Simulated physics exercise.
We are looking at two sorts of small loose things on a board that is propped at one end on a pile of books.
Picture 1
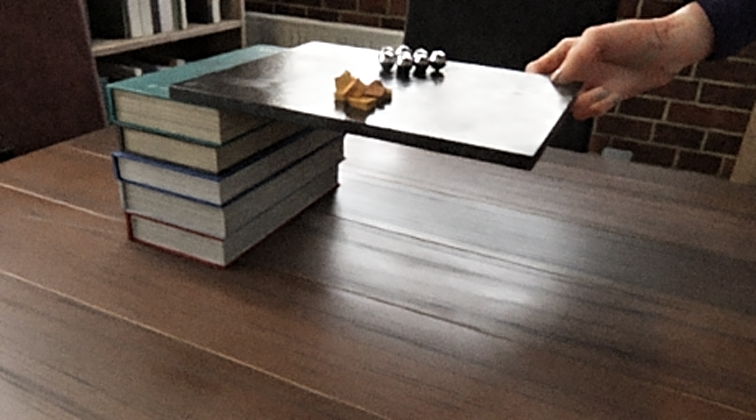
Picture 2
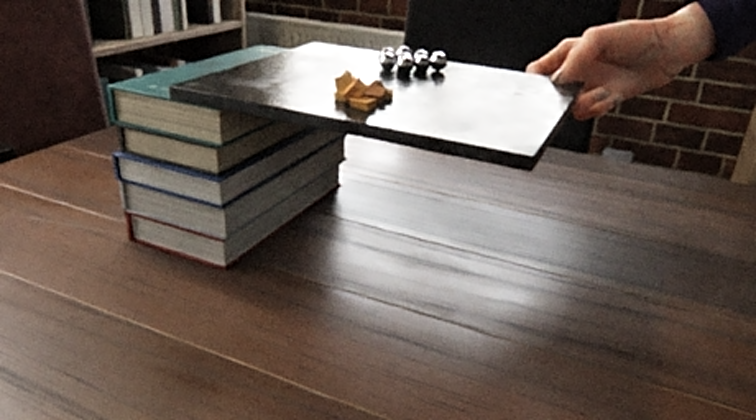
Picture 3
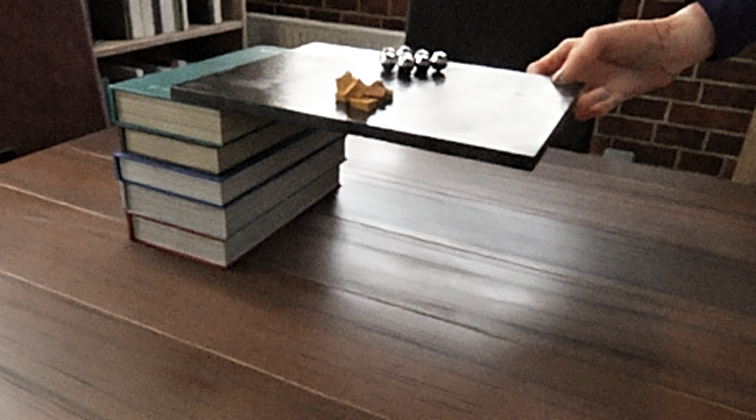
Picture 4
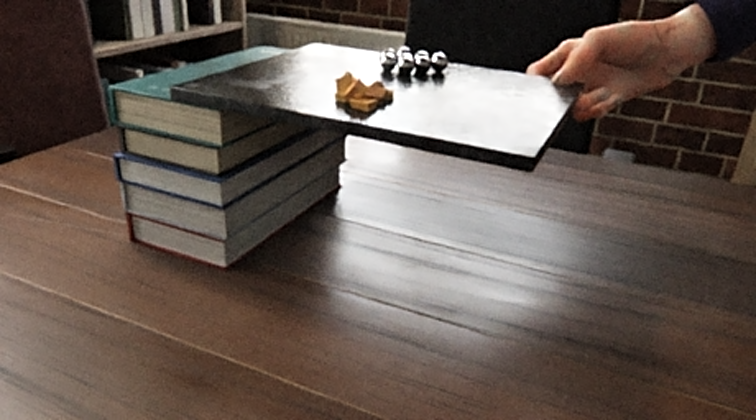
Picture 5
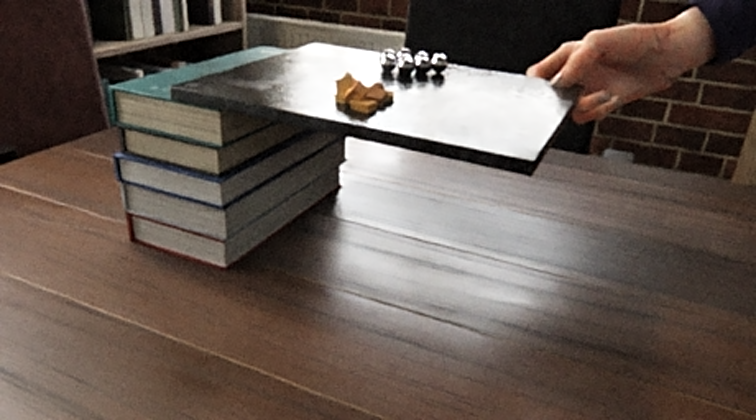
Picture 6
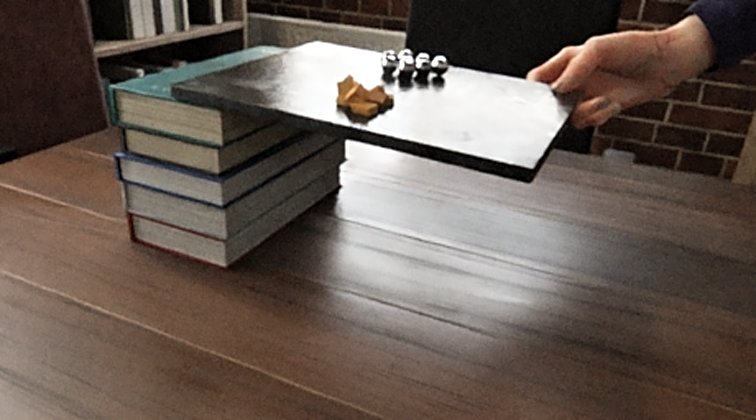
A hand held one end of a dark board level, its other end propped on stacked books, then lowered it very slightly, while the small crackers and shiny steel balls on top stayed still.
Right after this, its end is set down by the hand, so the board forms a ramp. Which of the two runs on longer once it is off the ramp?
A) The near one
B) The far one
The answer is B.
Then, 0.60 s after the last picture, board sloping at 22°; near lot all still on the board; far lot most still on the board.
Then, 1.12 s after the last picture, board sloping at 37°; near lot mostly at the foot of the board; far lot mostly up to a board's length out.
Then, 1.57 s after the last picture, board resting at 37°; near lot mostly at the foot of the board; far lot mostly one to two board lengths out.
By the end, board resting at 37°; near lot mostly at the foot of the board; far lot mostly more than two board lengths out, about half gone off the table; the far lot has gone farther.
